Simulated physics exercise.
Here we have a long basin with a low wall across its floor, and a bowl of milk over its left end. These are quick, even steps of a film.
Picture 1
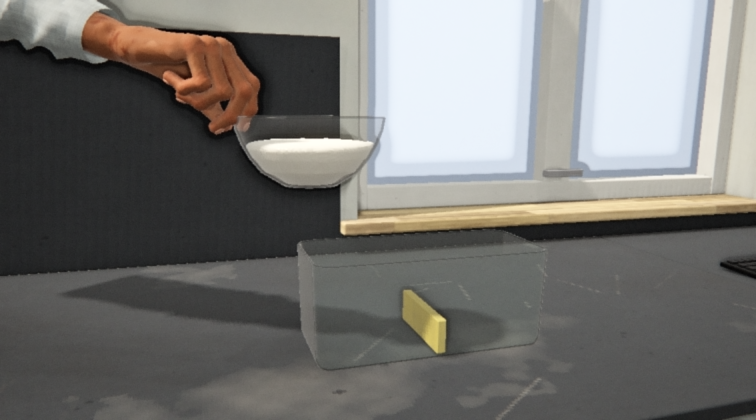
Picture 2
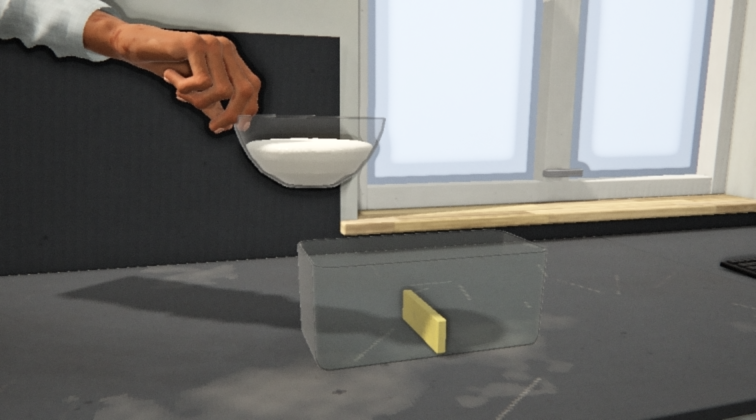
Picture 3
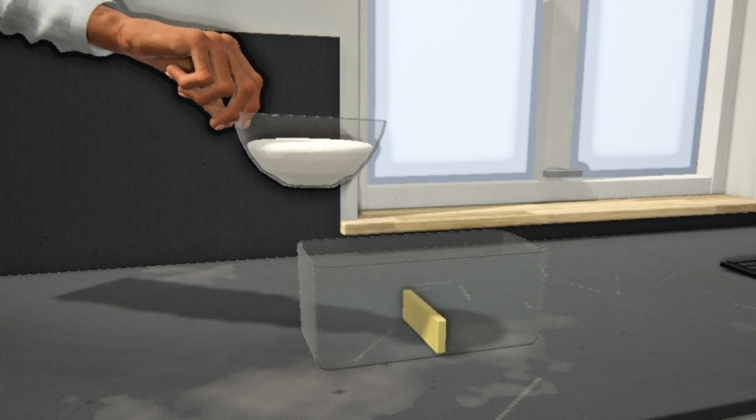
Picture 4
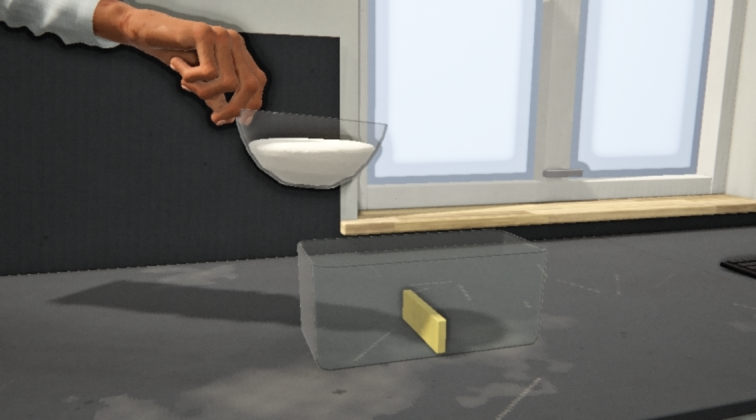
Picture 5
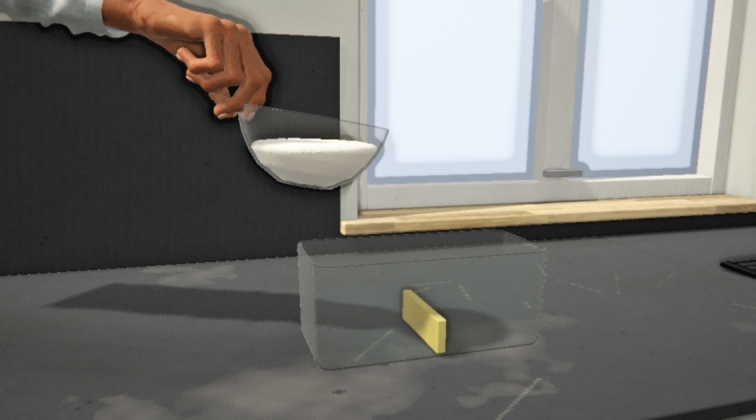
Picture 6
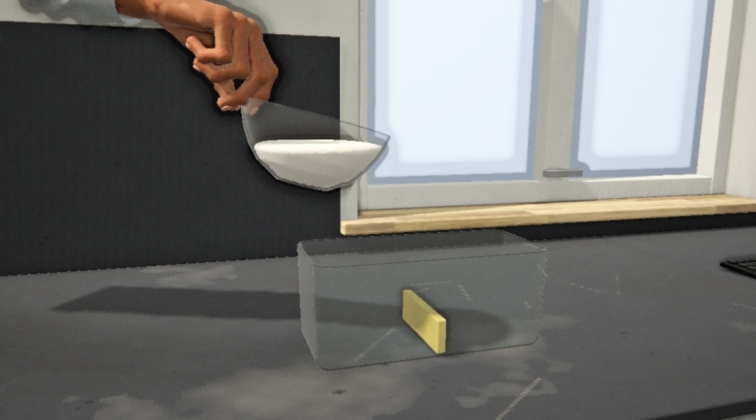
A hand slowly tilts a clear bowl of milk rightward above a long clear basin.
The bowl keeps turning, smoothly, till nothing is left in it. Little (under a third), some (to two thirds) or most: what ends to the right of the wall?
It comes to between a third and two thirds.
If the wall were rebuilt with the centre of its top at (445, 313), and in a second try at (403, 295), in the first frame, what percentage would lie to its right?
First some 10, then 75 per cent.
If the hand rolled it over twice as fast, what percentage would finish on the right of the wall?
About 30 per cent.
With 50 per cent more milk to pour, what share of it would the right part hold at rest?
It comes to 60 per cent or so.
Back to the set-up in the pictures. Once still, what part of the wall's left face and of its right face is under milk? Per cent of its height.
Left: 40 %. Right: 30 %.
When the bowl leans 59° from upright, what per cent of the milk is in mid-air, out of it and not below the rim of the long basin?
Some 25 per cent.
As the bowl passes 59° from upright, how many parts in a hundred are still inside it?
Near 60 %.
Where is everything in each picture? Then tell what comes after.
In the first picture, tilt 0°; pouring edge (381, 119); surface from (245, 144) to (370, 144); the long basin's rim runs from (305, 255) to (523, 241); the wall's top is at (423, 305).
In the second picture, tilt 1°; pouring edge (381, 120); surface from (245, 144) to (370, 144).
In the third picture, tilt 2°; pouring edge (382, 122); surface from (246, 143) to (371, 145).
In the fourth picture, tilt 5°; pouring edge (383, 126); surface from (248, 143) to (372, 145).
In the fifth picture, tilt 9°; pouring edge (384, 131); surface from (250, 144) to (374, 146).
In the sixth picture, tilt 15°; pouring edge (386, 138); surface from (253, 144) to (378, 145).
A moment on, the bowl is tipped part way and 59 per cent is still to pour, 9 is left of the wall and 6 right of it.
Next, the bowl is tipped on its side and 4 per cent is still to pour, 45 is left of the wall and 44 right of it.
Then the bowl is tipped on its side and 0 per cent is still to pour, 56 is left of the wall and 44 right of it.
Later the bowl is tipped on its side and 0 per cent is still to pour, 55 is left of the wall and 44 right of it.
Finally, 55 per cent lies left of the wall, 44 right of it and 0 outside.
